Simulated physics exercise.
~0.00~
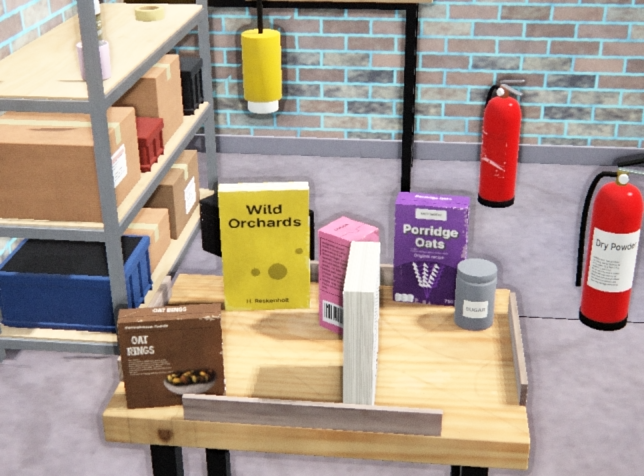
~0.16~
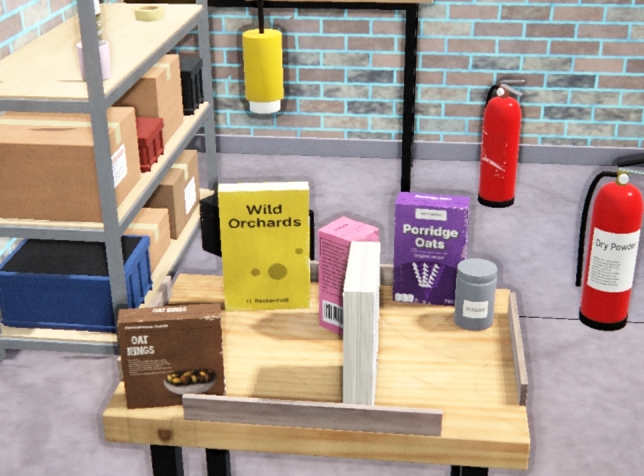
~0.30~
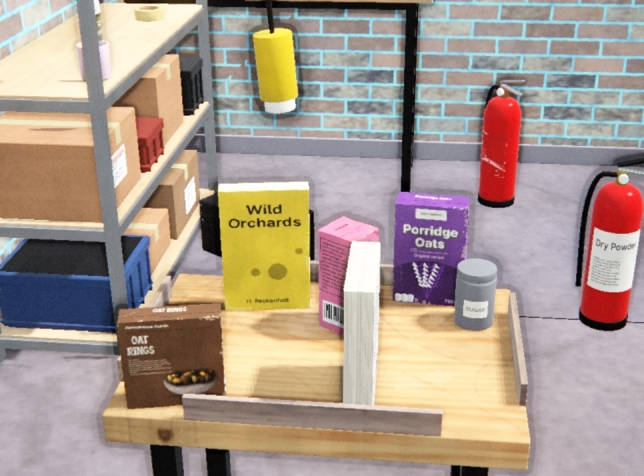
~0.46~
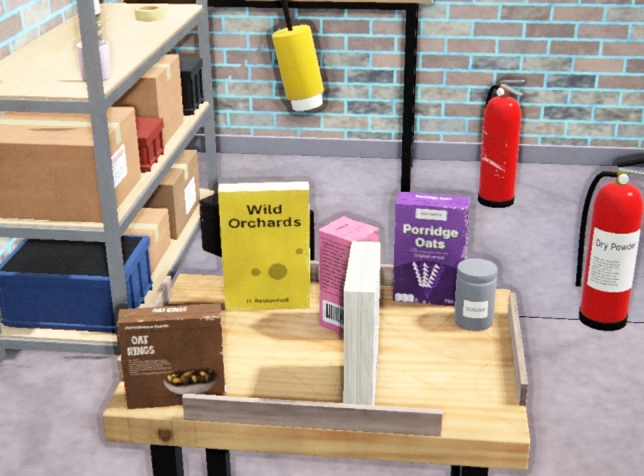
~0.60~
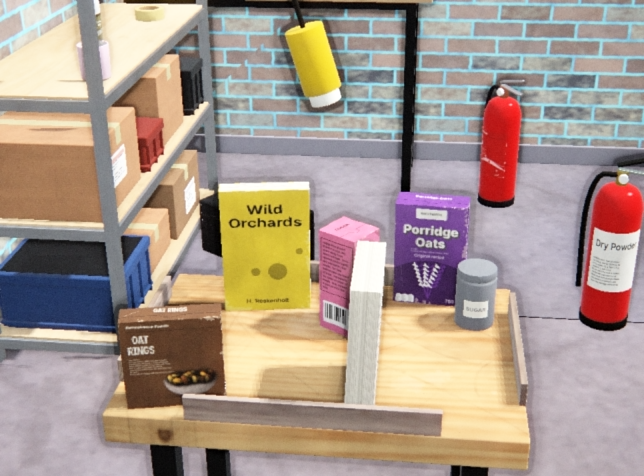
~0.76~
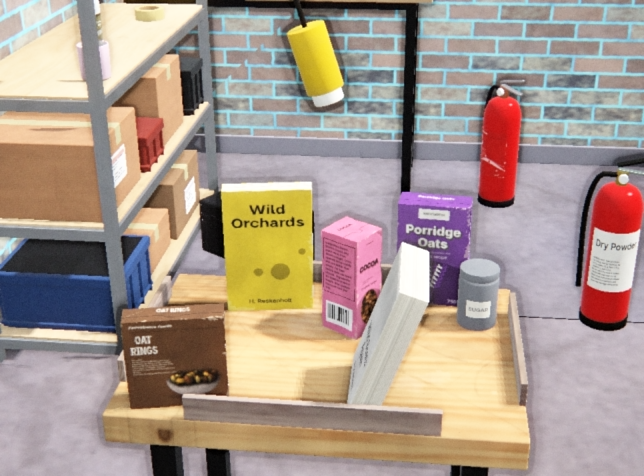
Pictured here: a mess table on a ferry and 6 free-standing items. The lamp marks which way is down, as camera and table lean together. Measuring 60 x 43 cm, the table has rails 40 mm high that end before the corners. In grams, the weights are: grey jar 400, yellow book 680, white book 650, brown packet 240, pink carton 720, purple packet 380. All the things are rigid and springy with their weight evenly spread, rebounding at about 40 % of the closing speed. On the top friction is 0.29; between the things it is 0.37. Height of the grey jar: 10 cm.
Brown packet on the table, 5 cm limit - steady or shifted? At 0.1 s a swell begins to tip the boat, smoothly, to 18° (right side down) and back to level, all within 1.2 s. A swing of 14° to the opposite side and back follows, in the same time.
Steady.
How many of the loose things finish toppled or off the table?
1.
After 0.86 s, boat heeled 15°, right side down; white book tipped 49° from how it sat.
After 1.06 s, boat heeled 6°, right side down; white book on its side; pink carton slid 2 cm; yellow book slid 2 cm.
After 2.16 s, boat heeled 8°, left side down; white book on its side.
At rest (3.0 s), tipped over on the table, white book; the other 5 in place, give or take 5 cm. Seen from the same camera at the end, brown packet near (183, 357).
